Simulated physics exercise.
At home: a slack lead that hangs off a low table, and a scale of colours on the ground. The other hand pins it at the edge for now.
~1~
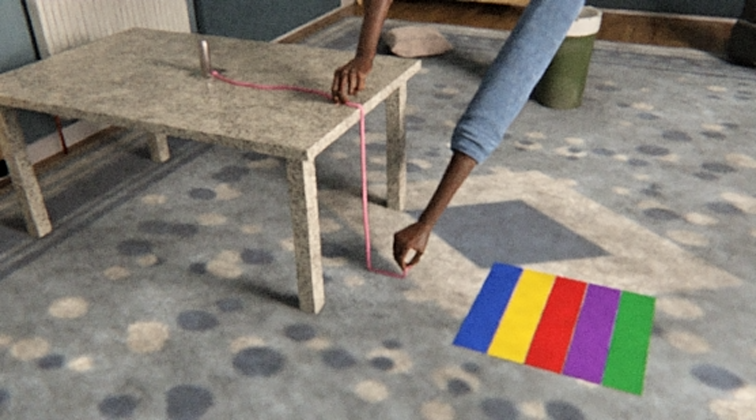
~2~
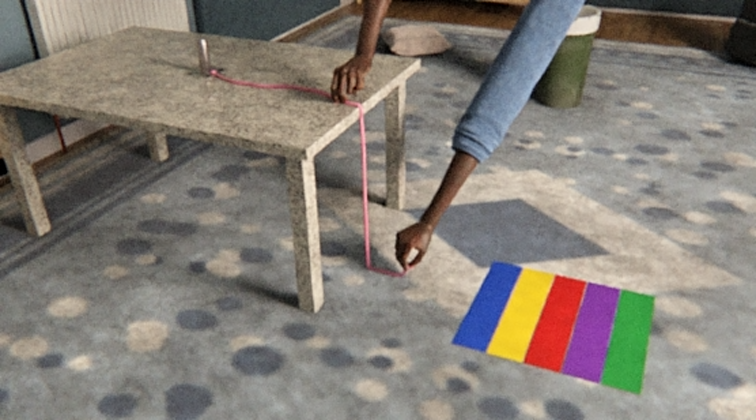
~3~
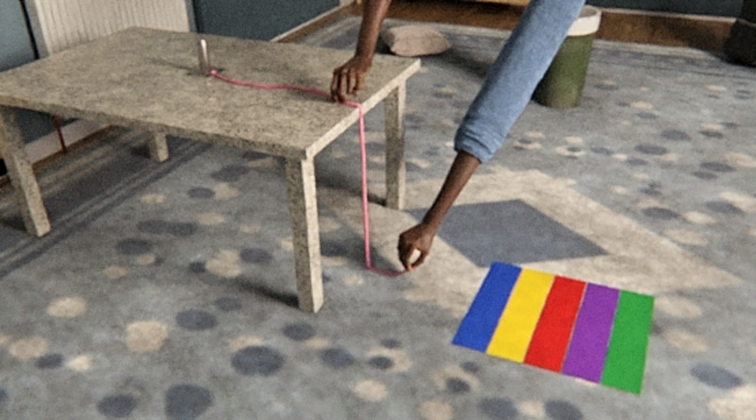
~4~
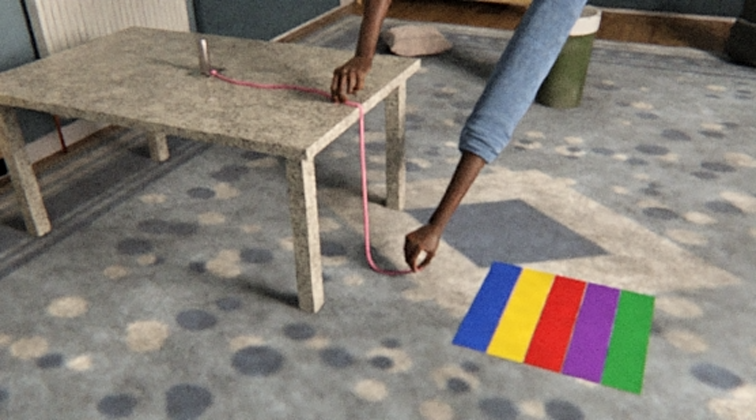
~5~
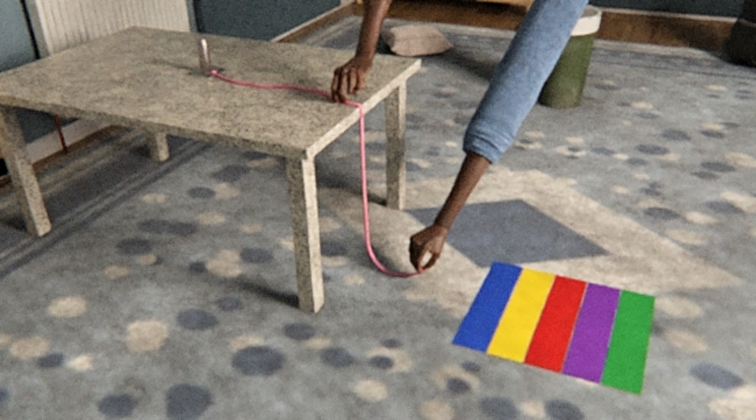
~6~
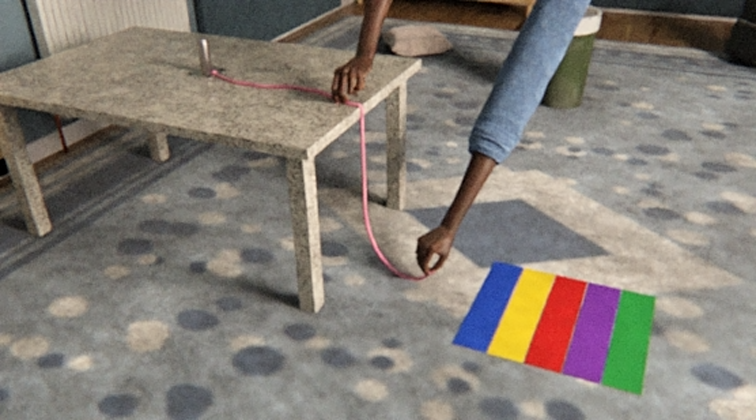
At first, one hand pins a pink cord at the edge of a low speckled table while the other holds its hanging end near the carpet. Then the lower hand draws the end slowly a short way right, toward the striped colours, and the hanging cord bends into a slanting curve.
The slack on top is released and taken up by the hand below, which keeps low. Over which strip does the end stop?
Over yellow.
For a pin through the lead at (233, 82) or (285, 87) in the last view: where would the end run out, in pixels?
The places are (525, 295) and (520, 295).
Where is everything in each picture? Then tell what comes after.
End (406, 268); blue (477, 332); yellow (512, 341); red (548, 351); purple (586, 360); green (625, 371), in the first picture.
End (408, 267); lead through (226, 80) (281, 87) (334, 98) (363, 141) (365, 203) (368, 259), in the second picture.
End (411, 268), in the third picture.
End (417, 269); lead through (226, 80) (281, 87) (334, 98) (362, 141) (365, 203) (369, 259), in the fourth picture.
End (422, 271), in the fifth picture.
End (429, 272); lead through (227, 80) (282, 87) (335, 98) (363, 141) (365, 203) (383, 259), in the sixth picture.
Early on, end near (454, 278); short of the strips.
Midway, end near (499, 289); over blue.
At the end of the slack, end near (527, 295); over yellow. The end stops over the yellow strip.
